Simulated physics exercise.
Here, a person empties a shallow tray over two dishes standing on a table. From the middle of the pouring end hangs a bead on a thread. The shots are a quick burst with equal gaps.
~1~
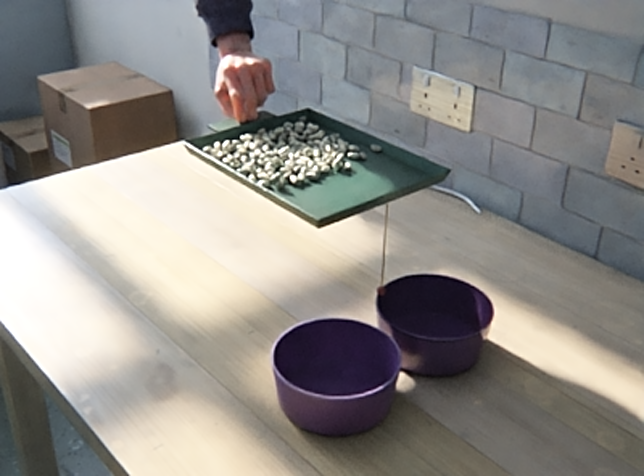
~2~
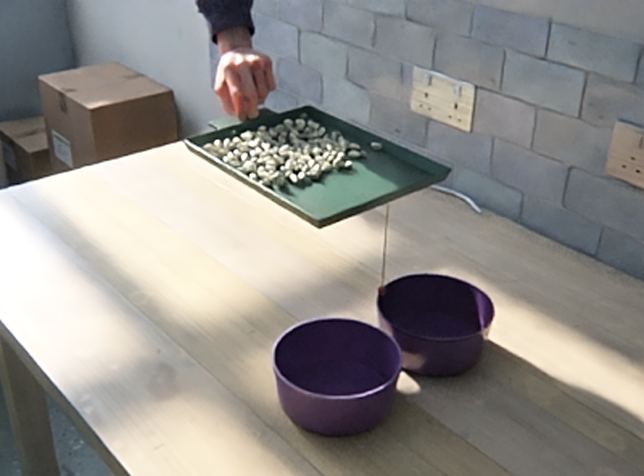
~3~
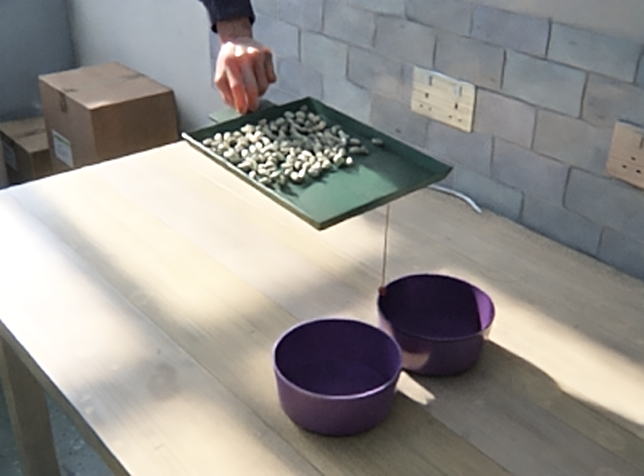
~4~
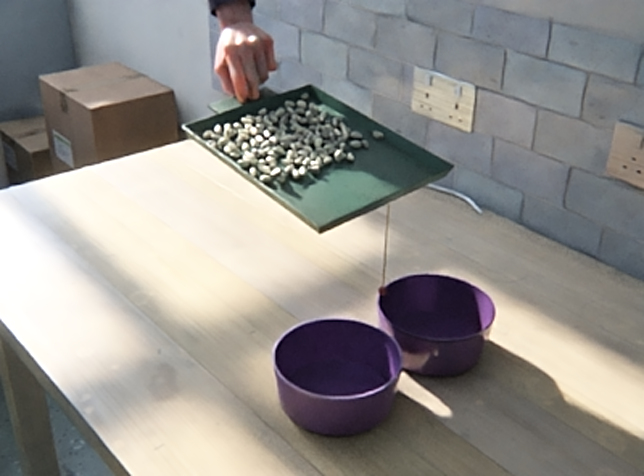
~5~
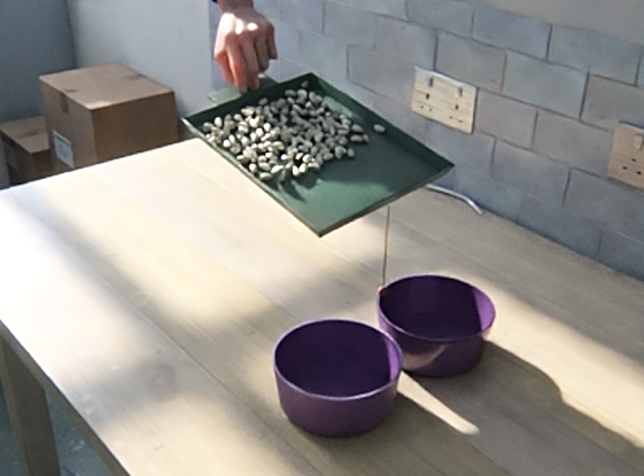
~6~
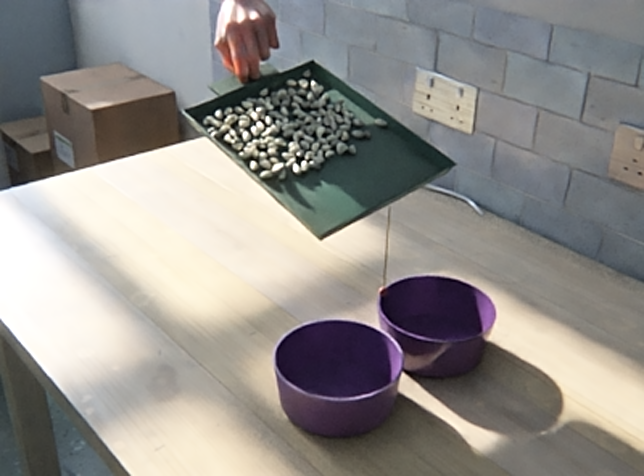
At the start, a hand holds a green tray of pale beans level above two purple bowls on a wooden table, a bead hanging on a thread from its edge. Then the hand gradually raises its end, and the tray tilts gently, its near corner dipping lowest while the beans stay bunched near the hand.
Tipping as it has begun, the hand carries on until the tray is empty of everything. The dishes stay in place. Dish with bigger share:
More pours into the left one.
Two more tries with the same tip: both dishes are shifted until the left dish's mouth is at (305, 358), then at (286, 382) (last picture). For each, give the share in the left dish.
Near 90 % and 30 %.
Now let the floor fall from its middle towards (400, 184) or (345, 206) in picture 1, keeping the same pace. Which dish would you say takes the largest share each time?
The rightmost dish; the leftmost dish.
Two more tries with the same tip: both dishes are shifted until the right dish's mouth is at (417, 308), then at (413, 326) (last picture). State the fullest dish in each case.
Try 1: The left-side dish; try 2: The left-side dish.
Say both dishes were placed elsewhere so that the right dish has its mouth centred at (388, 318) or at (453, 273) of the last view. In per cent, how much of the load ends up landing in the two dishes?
It would be roughly 70 per cent for the first and roughly 50 per cent for the second.
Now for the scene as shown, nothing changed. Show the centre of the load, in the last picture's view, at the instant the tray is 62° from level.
The middle of the pieces lands at roughly (330, 262).
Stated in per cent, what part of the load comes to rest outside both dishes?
Result: Near 0 % of the load.
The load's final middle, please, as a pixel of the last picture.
The centre ends up roughly at (332, 390).
Soon after the last picture, tray tipped steeply; about half on the tray; about a third in the left dish; about a quarter in the air.
A little later, tray tipped past a quarter turn; nearly all in the left dish; a stray few outside both; a stray few in the air.
Later still, tray tipped past a quarter turn; nearly all in the left dish; a stray few outside both.
At rest, tray tipped past a quarter turn; nearly all in the left dish; none in the right dish; a stray few outside both.
